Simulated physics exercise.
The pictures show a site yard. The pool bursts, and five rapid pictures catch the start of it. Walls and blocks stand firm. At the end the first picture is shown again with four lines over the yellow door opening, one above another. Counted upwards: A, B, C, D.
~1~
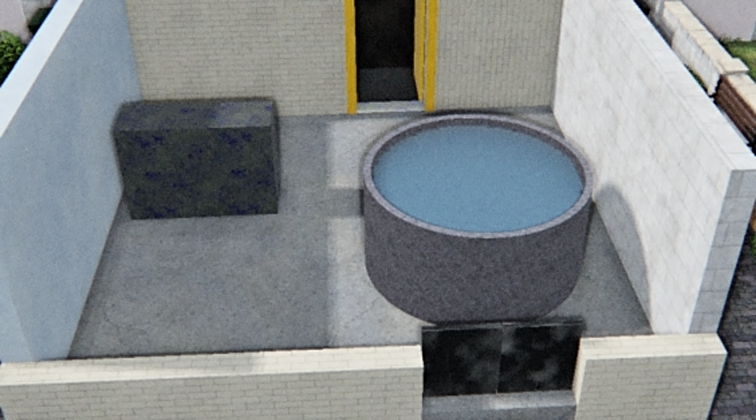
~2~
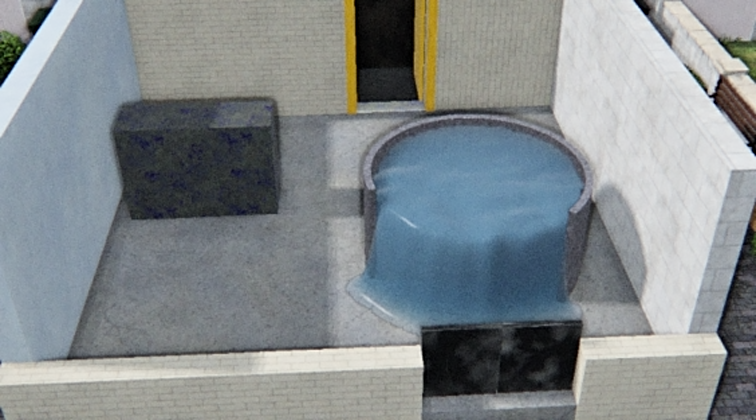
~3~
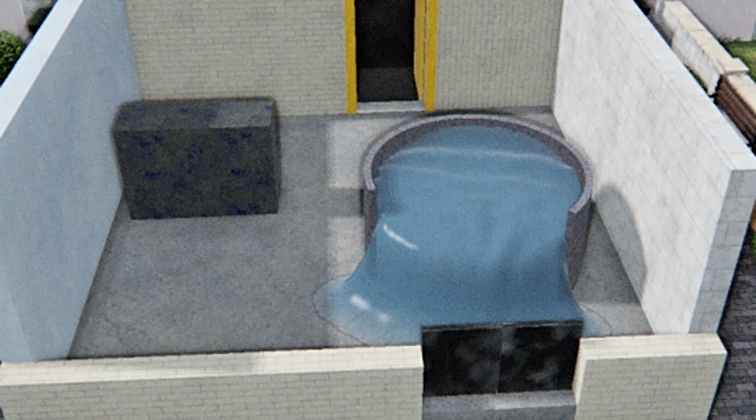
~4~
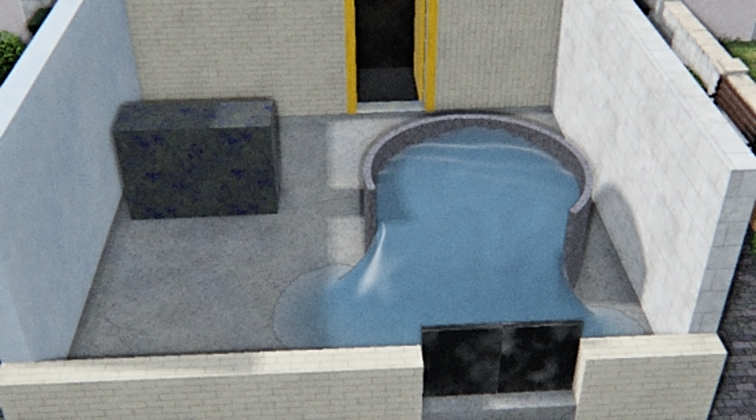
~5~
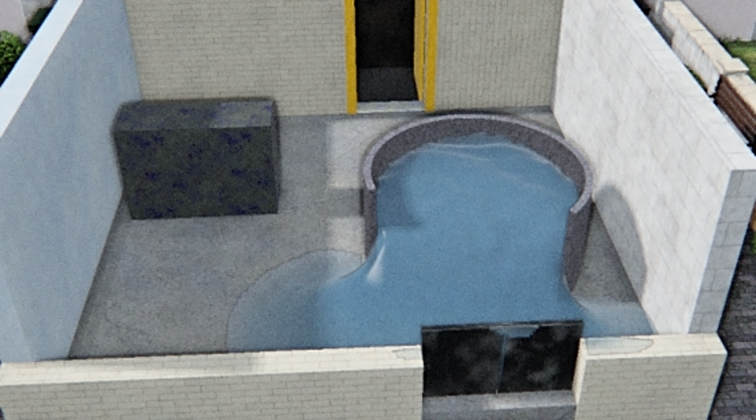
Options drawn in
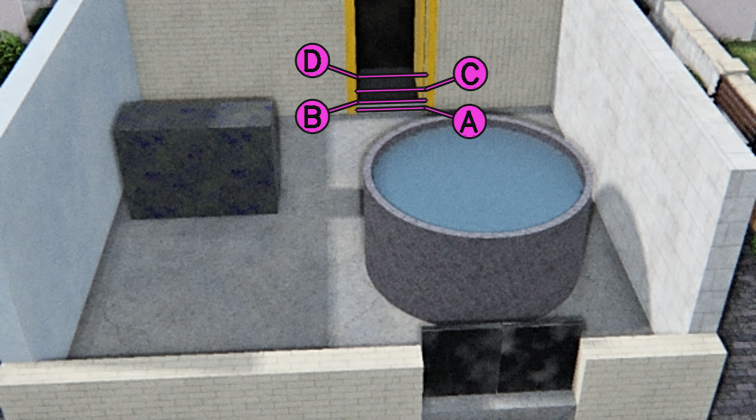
Blue water pours out through the front of a round grey pool as that side of its wall gives way, then spreads across the walled yard's floor around the dark gate and leftward, while the dark block stays still.
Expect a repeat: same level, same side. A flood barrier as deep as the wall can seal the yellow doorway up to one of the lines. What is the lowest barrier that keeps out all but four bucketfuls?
B is the one.
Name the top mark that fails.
The answer is A.
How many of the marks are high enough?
Three of the four.
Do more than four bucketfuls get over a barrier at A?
Yes.
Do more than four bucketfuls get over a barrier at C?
No.
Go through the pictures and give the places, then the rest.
Water in the pool at rest, its middle at (477, 177); foot of the yellow doorway at (391, 112); shut gate at (500, 337).
Water covers 3 % of the ground and shows as far out as (354, 283).
Water covers 8 % of the ground and shows as far out as (324, 293).
Water covers 15 % of the ground and shows as far out as (286, 299).
Water covers 21 % of the ground and shows as far out as (241, 313).
On the marked copy, A at (391, 109); B at (391, 101); C at (391, 90); D at (391, 75); from the bottom up A, B, C, D.
With A, some 20 bucketfuls get in.
With B, a splash gets over, under a bucket.
With C, nothing gets over.
With D, nothing gets over.
